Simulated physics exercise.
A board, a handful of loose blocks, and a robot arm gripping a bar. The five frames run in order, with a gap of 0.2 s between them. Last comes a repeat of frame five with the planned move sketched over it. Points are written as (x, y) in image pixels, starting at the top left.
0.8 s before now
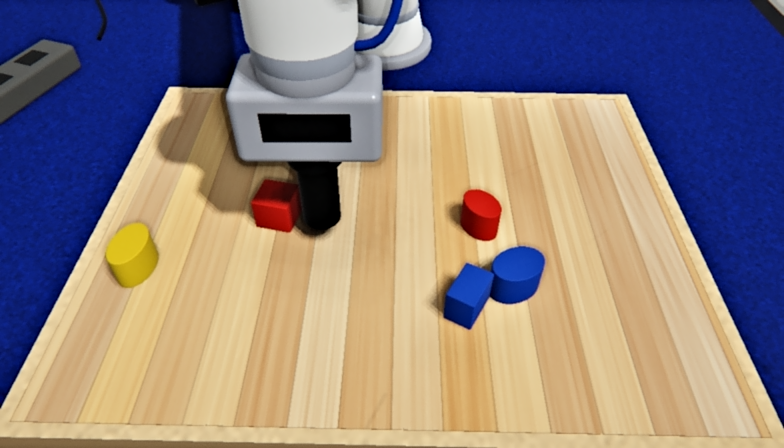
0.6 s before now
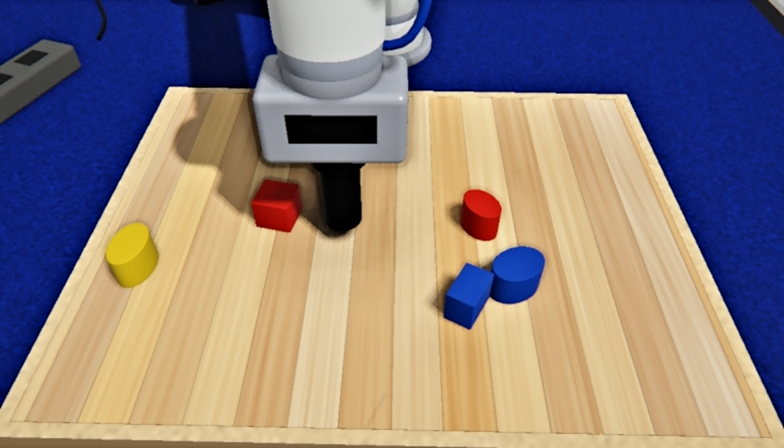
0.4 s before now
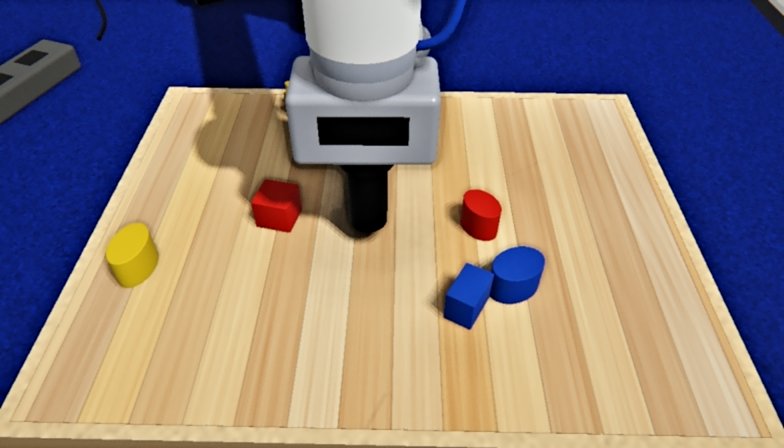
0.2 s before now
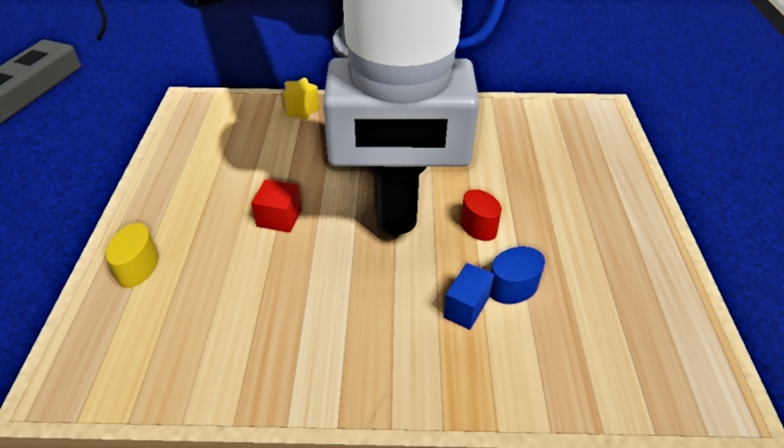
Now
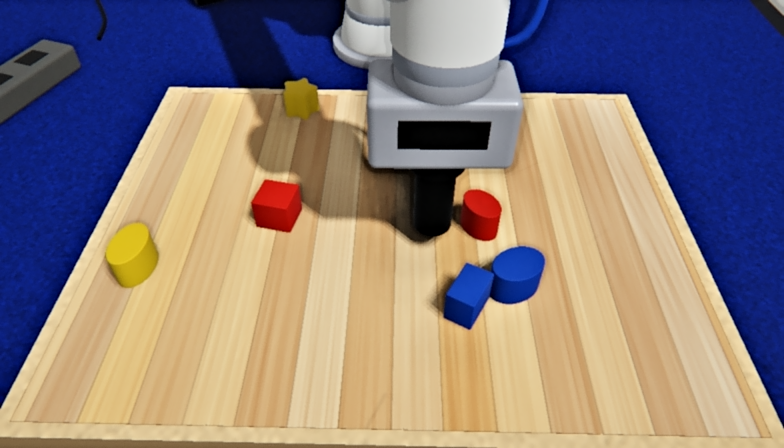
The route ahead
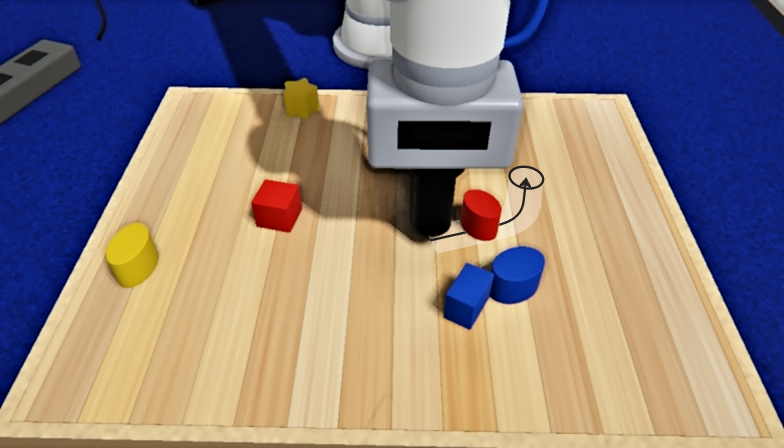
On a wooden board, a robot arm moves a black bar rightward past still, colored blocks.
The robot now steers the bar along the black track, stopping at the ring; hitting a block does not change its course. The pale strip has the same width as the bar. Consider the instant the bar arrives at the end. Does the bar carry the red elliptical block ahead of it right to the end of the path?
Answer: No.
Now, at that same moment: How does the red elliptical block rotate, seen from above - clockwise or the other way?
Seen from above, its turn is clockwise.
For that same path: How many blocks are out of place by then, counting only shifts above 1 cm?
Shifted over 1 cm: One.
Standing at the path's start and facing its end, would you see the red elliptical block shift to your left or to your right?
Facing the way the path runs, start to end, you'll find the red elliptical block has shifted right.
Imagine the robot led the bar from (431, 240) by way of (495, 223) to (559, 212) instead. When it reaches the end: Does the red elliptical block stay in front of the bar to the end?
The answer is yes.
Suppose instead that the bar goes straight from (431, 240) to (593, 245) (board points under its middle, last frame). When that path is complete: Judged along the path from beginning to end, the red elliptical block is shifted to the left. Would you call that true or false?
The statement is true.
Drawn move, from (431, 240) over (481, 229) and (521, 210) to (526, 177).
What follows on the original path. One third of the way, bar at (484, 212); red elliptical block at (515, 194).
Two thirds of the way, bar at (525, 193); red elliptical block at (558, 180), turned 20° clockwise.
At the end, bar at (530, 161); red elliptical block at (565, 173), turned 65° clockwise; blue elliptical block still.
